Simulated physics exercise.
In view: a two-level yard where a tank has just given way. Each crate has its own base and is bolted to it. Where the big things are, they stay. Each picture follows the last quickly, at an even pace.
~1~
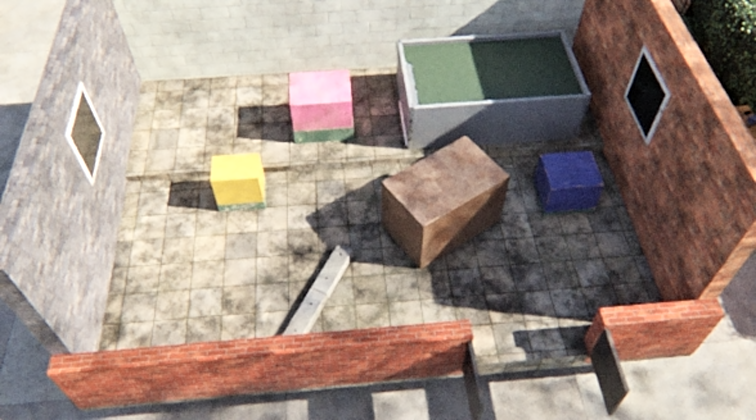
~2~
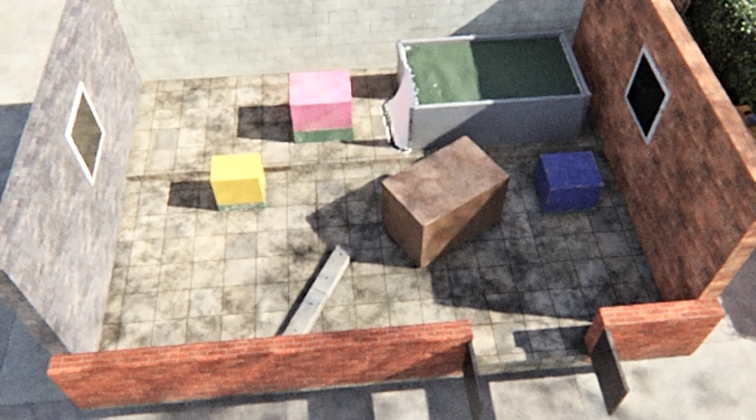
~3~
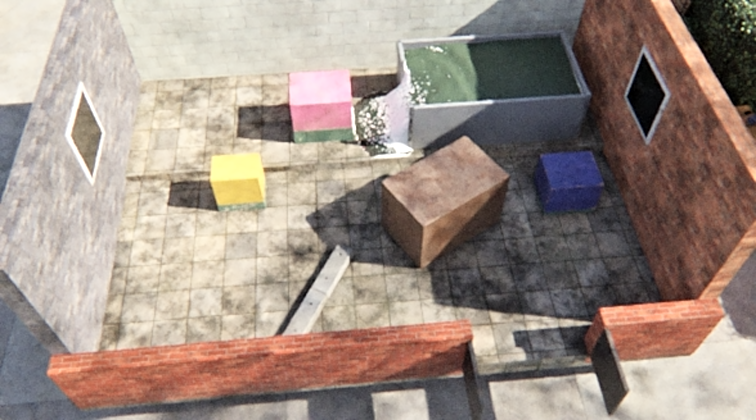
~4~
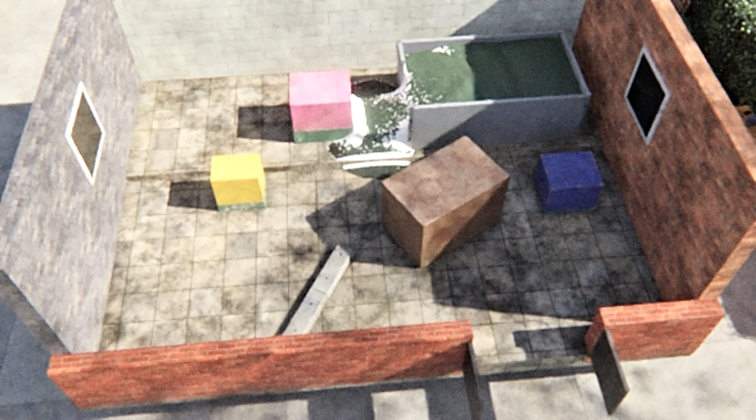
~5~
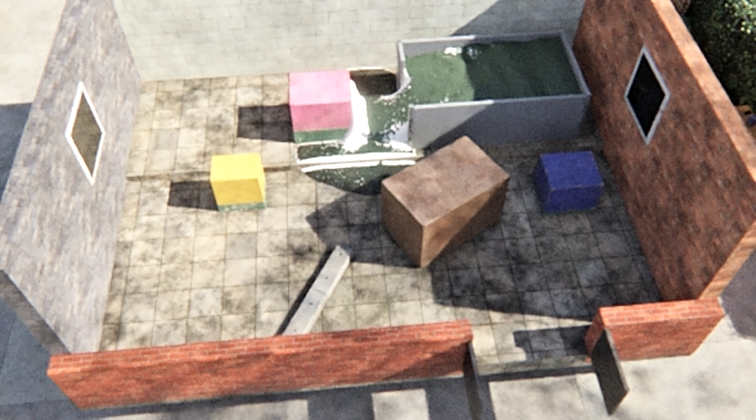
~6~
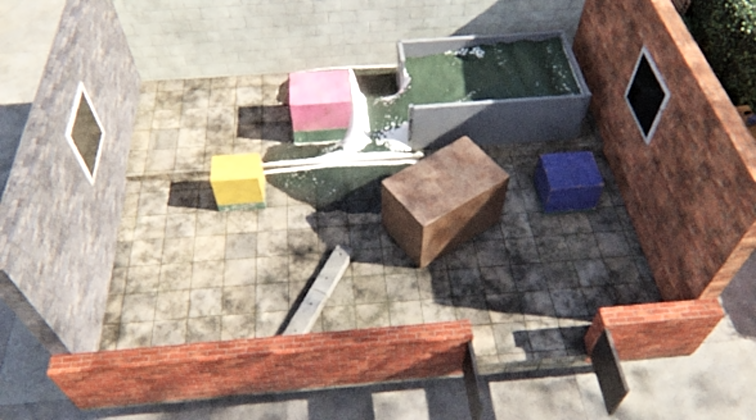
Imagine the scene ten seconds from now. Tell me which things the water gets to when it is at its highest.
Here is how it goes: The pink crate is reached, the yellow crate is reached, the blue crate is reached.
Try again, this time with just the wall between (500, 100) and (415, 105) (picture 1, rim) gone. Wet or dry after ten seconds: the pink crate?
Note: Pink stays out of reach.
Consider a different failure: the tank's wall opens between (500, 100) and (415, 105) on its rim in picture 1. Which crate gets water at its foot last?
Answer: The pink crate.
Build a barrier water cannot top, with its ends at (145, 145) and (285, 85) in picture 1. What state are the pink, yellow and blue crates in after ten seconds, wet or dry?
Pink crate: Reached, yellow crate: Reached, blue crate: Reached.
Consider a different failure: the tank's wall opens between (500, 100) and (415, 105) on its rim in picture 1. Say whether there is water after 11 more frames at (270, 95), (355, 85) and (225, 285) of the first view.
Place one: Spared by the leak. Place two: Spared by the leak. Place three: Reached by the flood.
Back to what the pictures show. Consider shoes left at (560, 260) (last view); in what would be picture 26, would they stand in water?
Answer: No flooding.
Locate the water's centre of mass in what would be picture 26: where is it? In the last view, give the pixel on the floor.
(366, 160).
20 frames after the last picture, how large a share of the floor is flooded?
About 75 per cent.
A moment on, water covers 30 % of the floor; the pink crate water round its plinth, the yellow crate water round its plinth, the blue crate not reached.
Next, water covers 55 % of the floor; the pink crate water round its plinth, the yellow crate water round its plinth, the blue crate not reached.
Then, water covers 75 % of the floor; the pink crate water round its plinth, the yellow crate water round its plinth, the blue crate not reached.
Later, water covers 95 % of the floor; the pink crate water round its plinth, the yellow crate water round its plinth, the blue crate water round its plinth.
In the end, water covers 95 % of the floor; the pink crate was topped, the yellow crate was topped, the blue crate was topped.
